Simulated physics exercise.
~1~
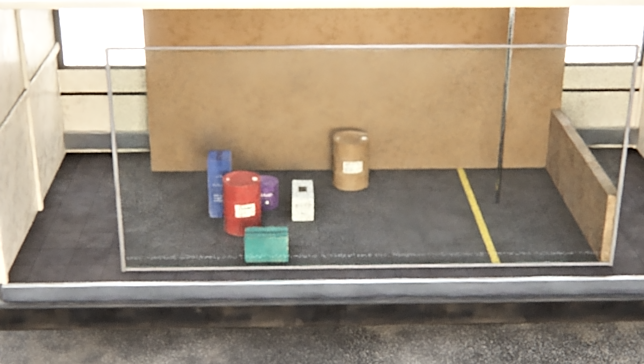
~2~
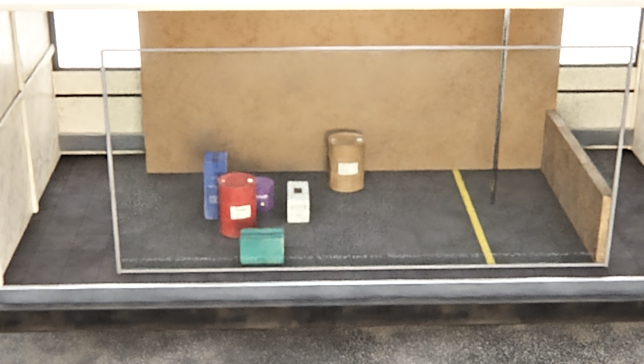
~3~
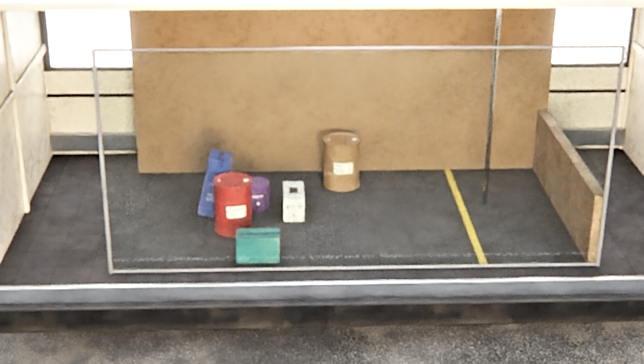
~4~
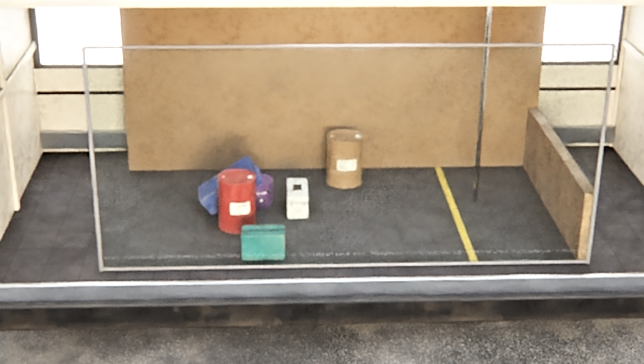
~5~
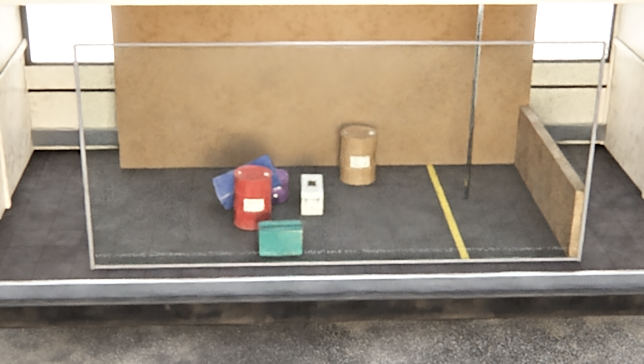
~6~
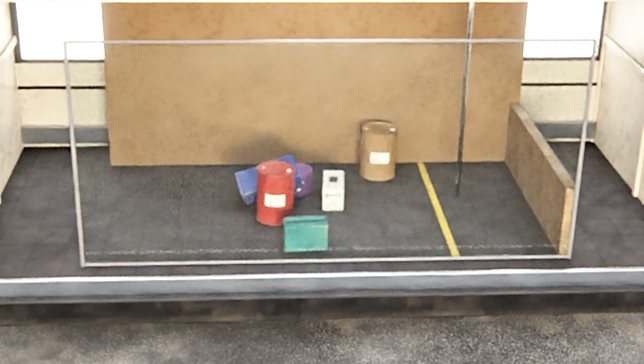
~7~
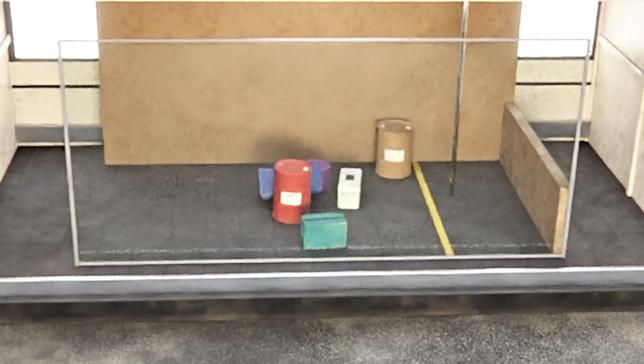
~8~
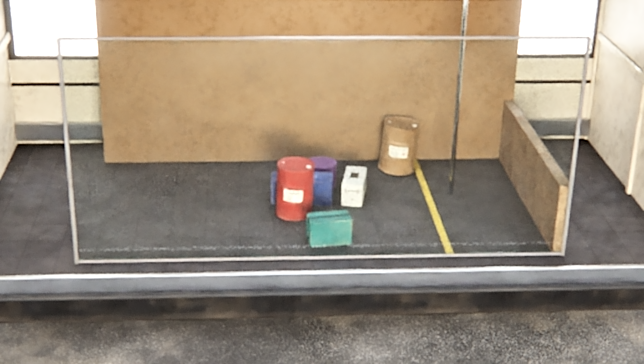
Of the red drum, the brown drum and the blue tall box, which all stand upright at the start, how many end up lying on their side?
One of them does. The blue tall box ends on its side behind the red drum, while both drums stay upright.
A wide, dark-floored bay with a tan back panel is seen from the front and slightly above, with a yellow line across the floor towards the right. On the left stand a blue tall box, a red drum, a purple bucket, a white toolbox and a teal carton, with a brown drum farther back near the middle. The blue box leans, then topples to the right behind the red drum. The loose things slide right together, the drums staying upright, while the view pans slightly right. They come to rest short of the line, the brown drum closest to it.
